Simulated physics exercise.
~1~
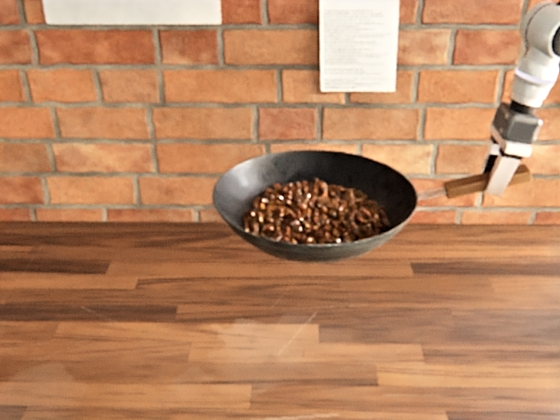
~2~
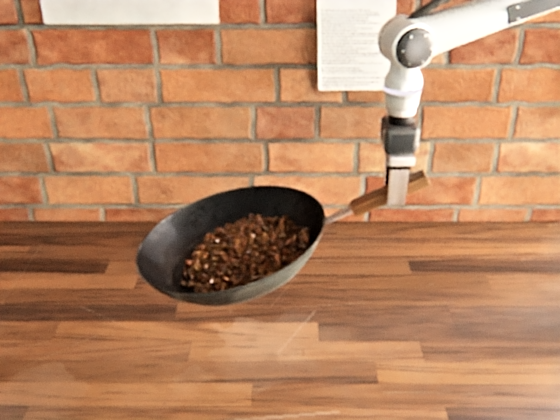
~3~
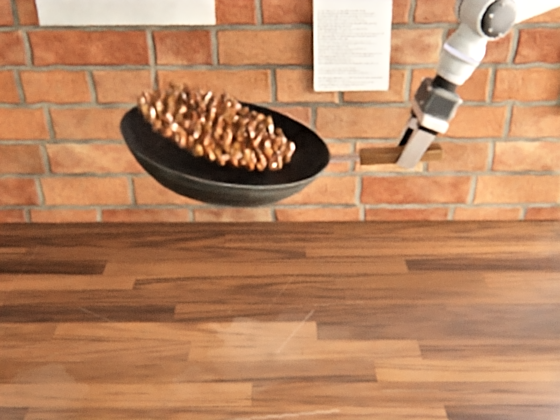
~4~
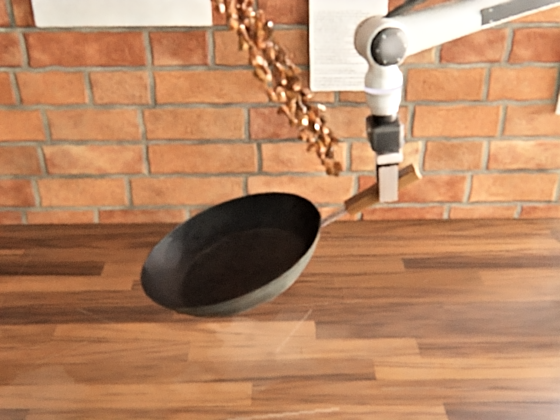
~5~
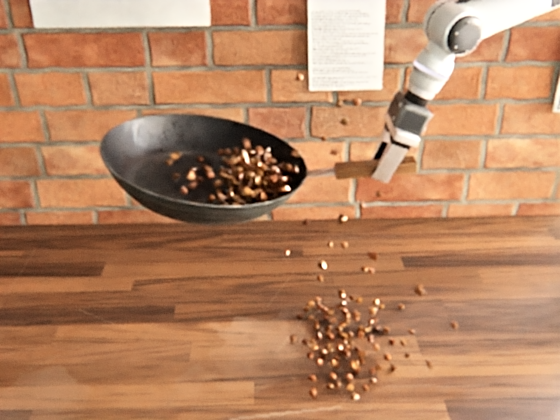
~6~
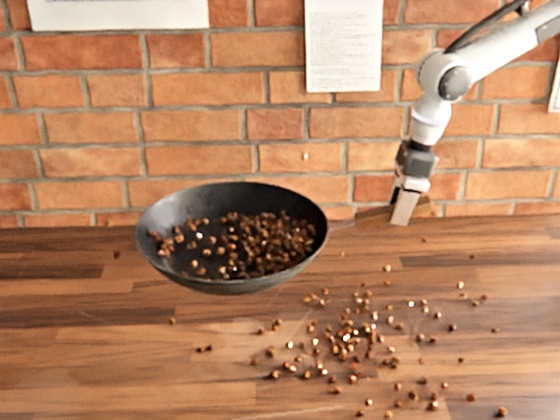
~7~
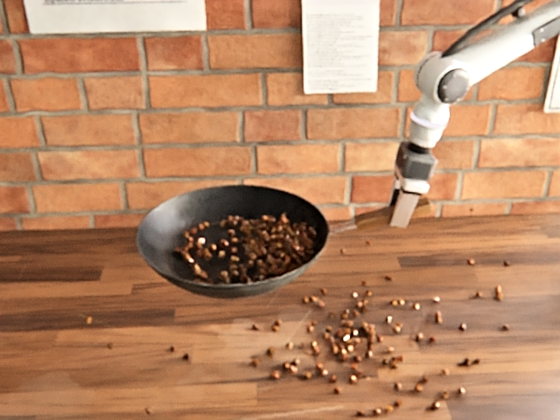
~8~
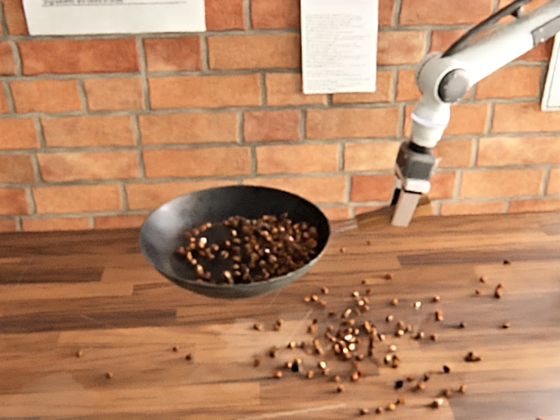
Robot arm tossing brown pellets from a dark frying pan, catching many while the rest scatter across the wooden tabletop.
